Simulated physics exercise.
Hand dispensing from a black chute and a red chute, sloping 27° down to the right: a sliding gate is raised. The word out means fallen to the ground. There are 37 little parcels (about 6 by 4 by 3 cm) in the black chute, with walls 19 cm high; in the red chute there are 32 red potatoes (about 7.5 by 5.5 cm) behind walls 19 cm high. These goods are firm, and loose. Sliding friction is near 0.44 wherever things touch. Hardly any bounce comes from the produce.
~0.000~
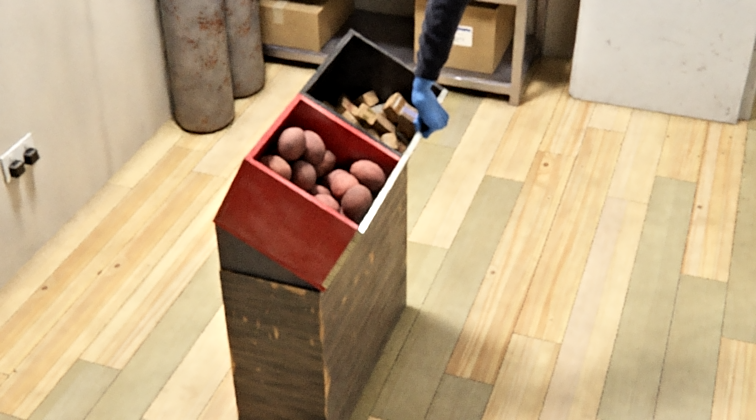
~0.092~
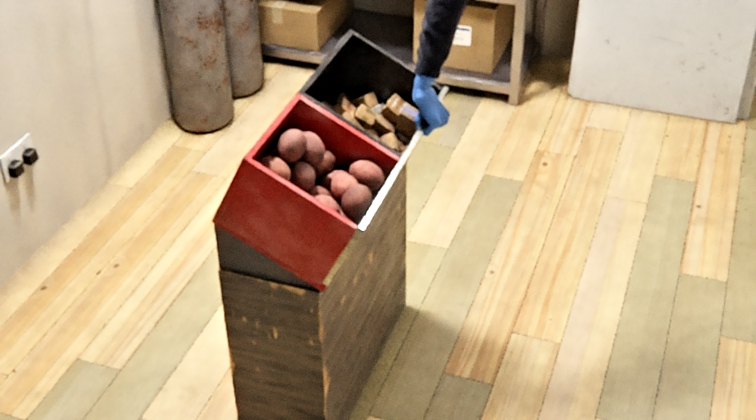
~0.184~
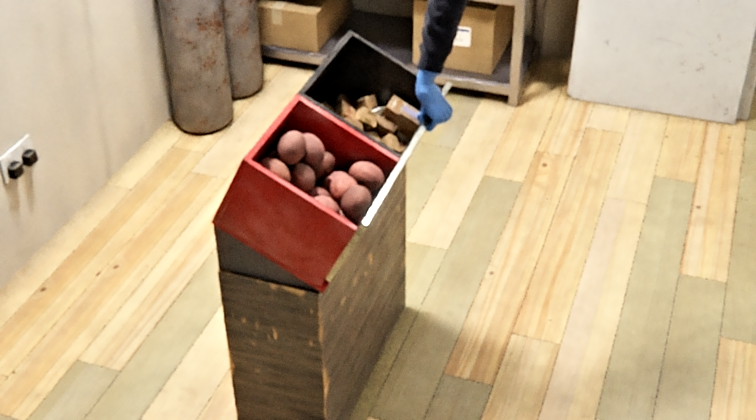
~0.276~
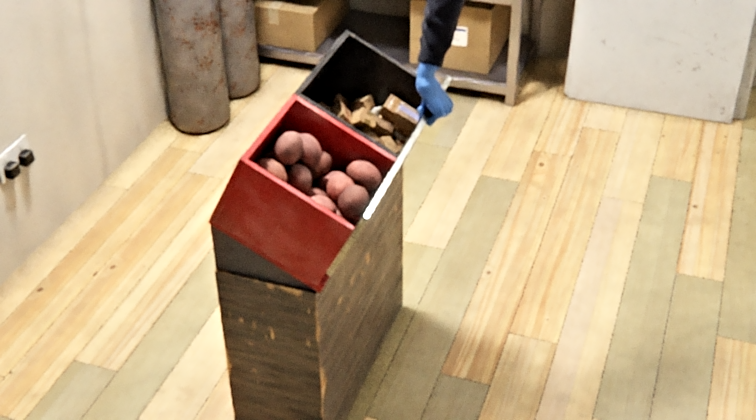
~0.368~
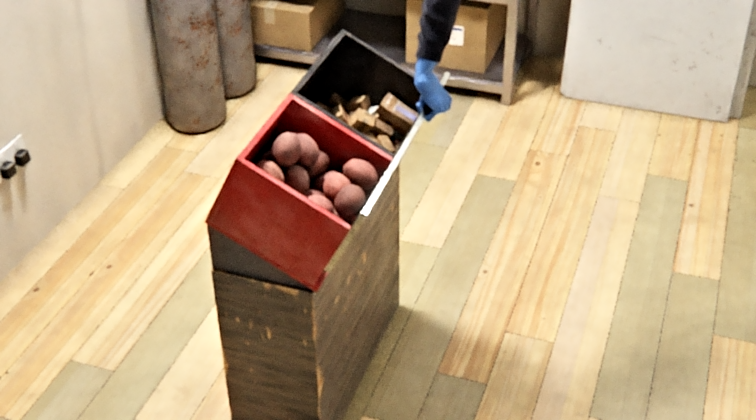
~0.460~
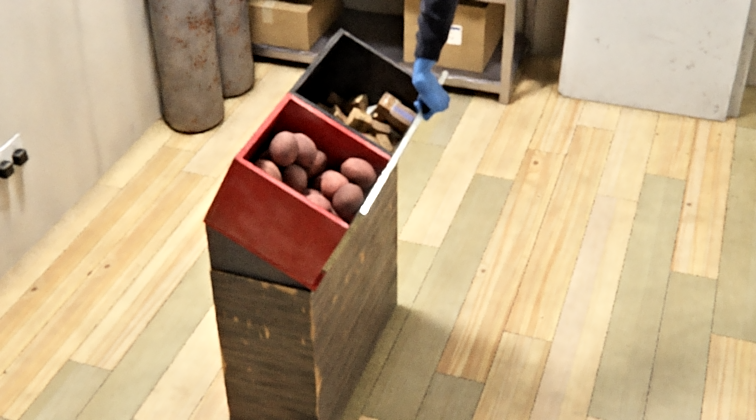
A blue-gloved hand grips the pale strip along the right edge of two tilted bins, one black with small brown blocks, one red with round reddish potatoes, and shifts it up slightly. The bins and their wooden stand drift a little left in view, while the contents stay inside.
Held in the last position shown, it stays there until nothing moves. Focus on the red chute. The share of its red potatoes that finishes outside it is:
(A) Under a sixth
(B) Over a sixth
(A) Under a sixth.
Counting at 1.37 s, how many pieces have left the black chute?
About: Black chute 1.
After 0.87 s, 1 of 37 out of the black chute and 0 of 32 out of the red chute.
After 1.37 s, 1 of 37 out of the black chute and 0 of 32 out of the red chute.
After 2.08 s, 2 of 37 out of the black chute and 0 of 32 out of the red chute.
Outcome (at 2.99 s), 2 of 37 out of the black chute and 0 of 32 out of the red chute. Asked share, 0 of 32, 0 per cent.
